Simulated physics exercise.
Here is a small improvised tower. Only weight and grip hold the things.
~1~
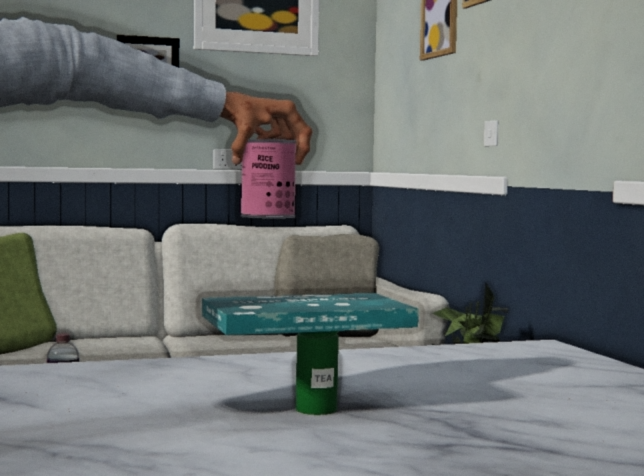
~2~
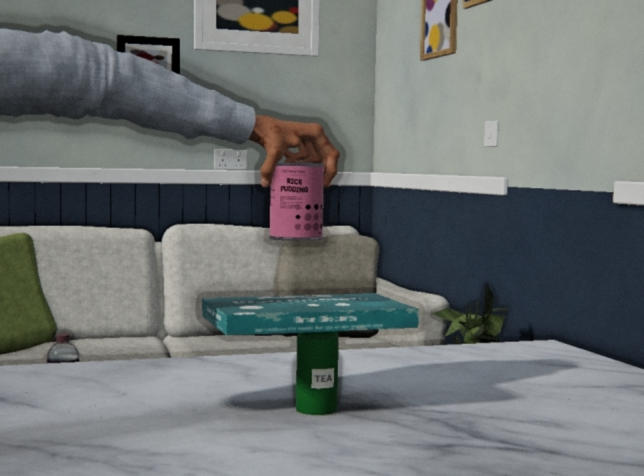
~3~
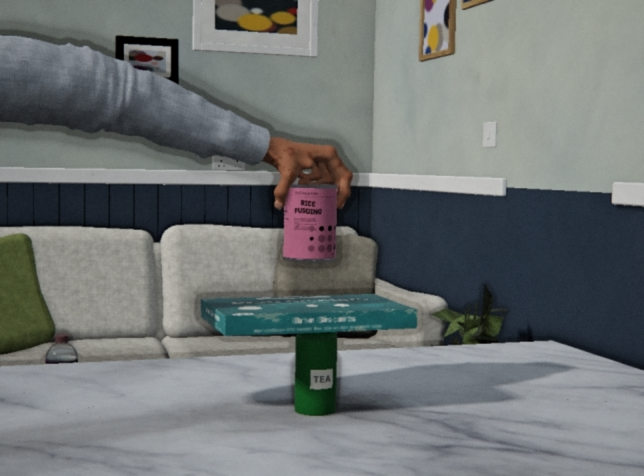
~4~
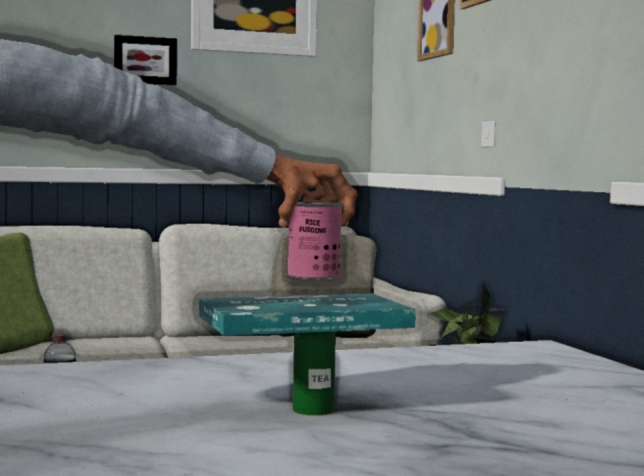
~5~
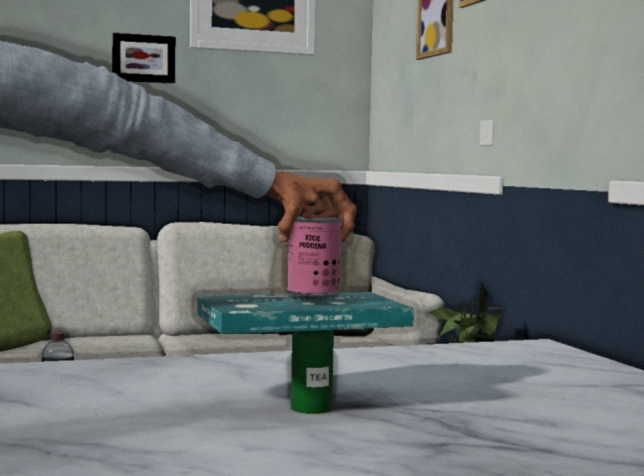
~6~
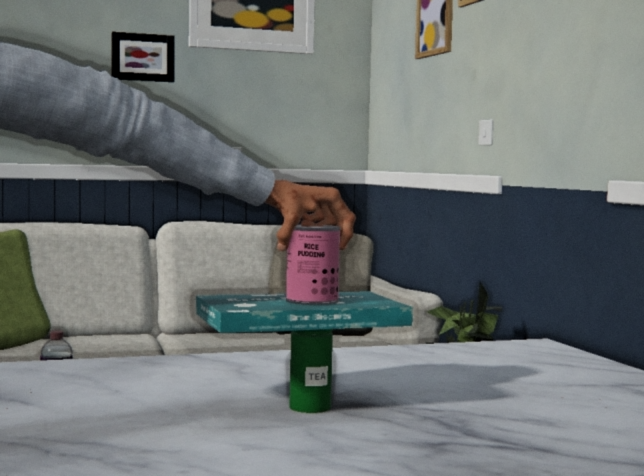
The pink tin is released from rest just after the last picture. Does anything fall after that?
Outcome: The stack keeps its balance.
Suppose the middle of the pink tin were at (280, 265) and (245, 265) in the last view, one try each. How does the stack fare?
In the first case it comes apart; in the second case it comes apart.
Then, 0.20 s on from there, no change.
Then, 0.50 s on from there, pink tin resting near (313, 265).
In the end, all 3 unmoved. At the end, from the last picture's camera, pink tin near (313, 264). The stack holds.
